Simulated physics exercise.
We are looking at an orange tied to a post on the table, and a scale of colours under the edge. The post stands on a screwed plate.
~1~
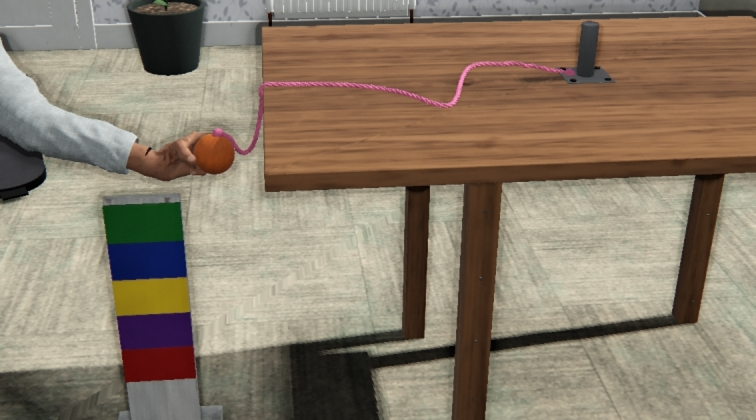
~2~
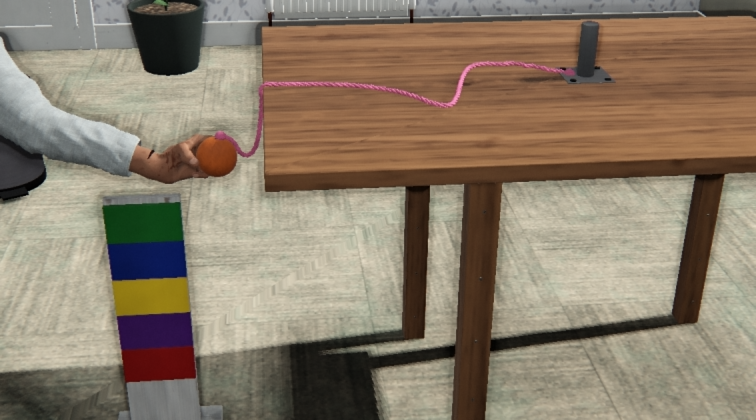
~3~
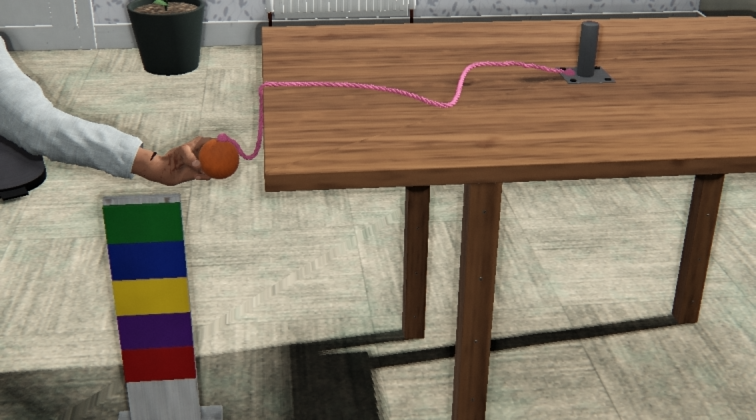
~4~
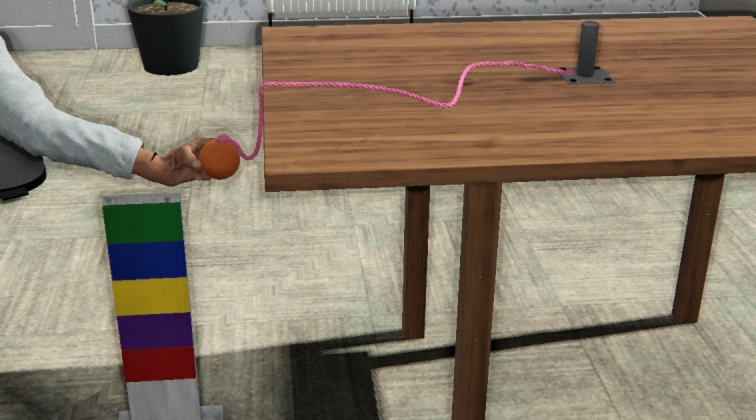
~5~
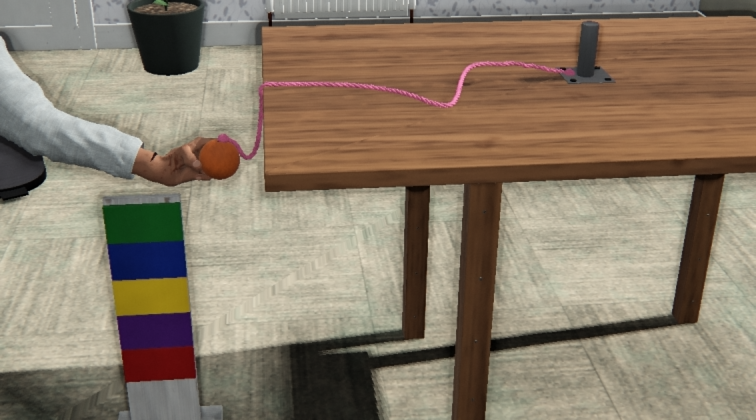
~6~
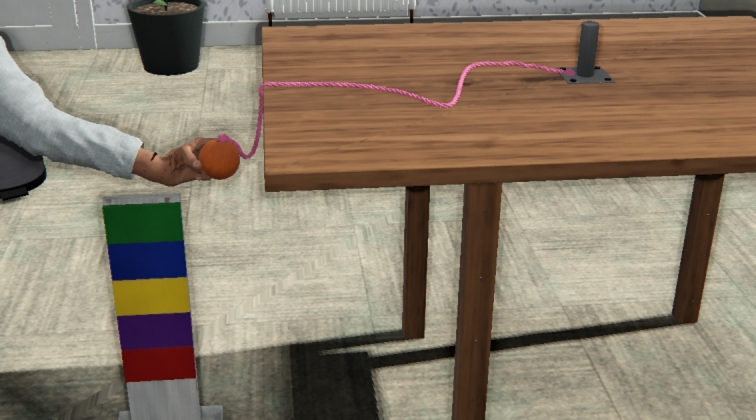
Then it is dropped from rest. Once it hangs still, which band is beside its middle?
Its centre hangs level with the purple band.
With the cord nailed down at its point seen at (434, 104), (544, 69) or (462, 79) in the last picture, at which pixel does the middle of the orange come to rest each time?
Near (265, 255), (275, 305) and (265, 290).
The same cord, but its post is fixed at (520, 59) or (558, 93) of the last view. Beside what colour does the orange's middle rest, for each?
It would be red; red.
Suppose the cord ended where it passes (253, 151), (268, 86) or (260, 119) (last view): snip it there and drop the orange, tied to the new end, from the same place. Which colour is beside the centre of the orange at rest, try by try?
It would be yellow; green; blue.
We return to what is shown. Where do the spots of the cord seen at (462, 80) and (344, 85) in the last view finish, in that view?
About (413, 76), and the other about (263, 118).
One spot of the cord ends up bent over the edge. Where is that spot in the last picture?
That spot is around (385, 89).
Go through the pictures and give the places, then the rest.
The first picture shows orange (215, 154); green (143, 225); blue (147, 262); yellow (151, 297); purple (155, 332); red (159, 365).
The second picture shows orange (217, 157); cord through (526, 67) (463, 76) (441, 106) (351, 86) (262, 97).
The third picture shows orange (219, 159).
The fourth picture shows orange (220, 159); cord through (526, 67) (463, 76) (441, 106) (351, 86) (262, 97).
The fifth picture shows orange (220, 159).
The sixth picture shows orange (220, 159); cord through (526, 67) (463, 76) (441, 106) (351, 86) (262, 97).
A little later, orange near (273, 286); level with yellow.
Next, orange near (276, 286); level with purple.
When it is over, orange near (275, 300); level with purple. Its middle rests at the purple band.
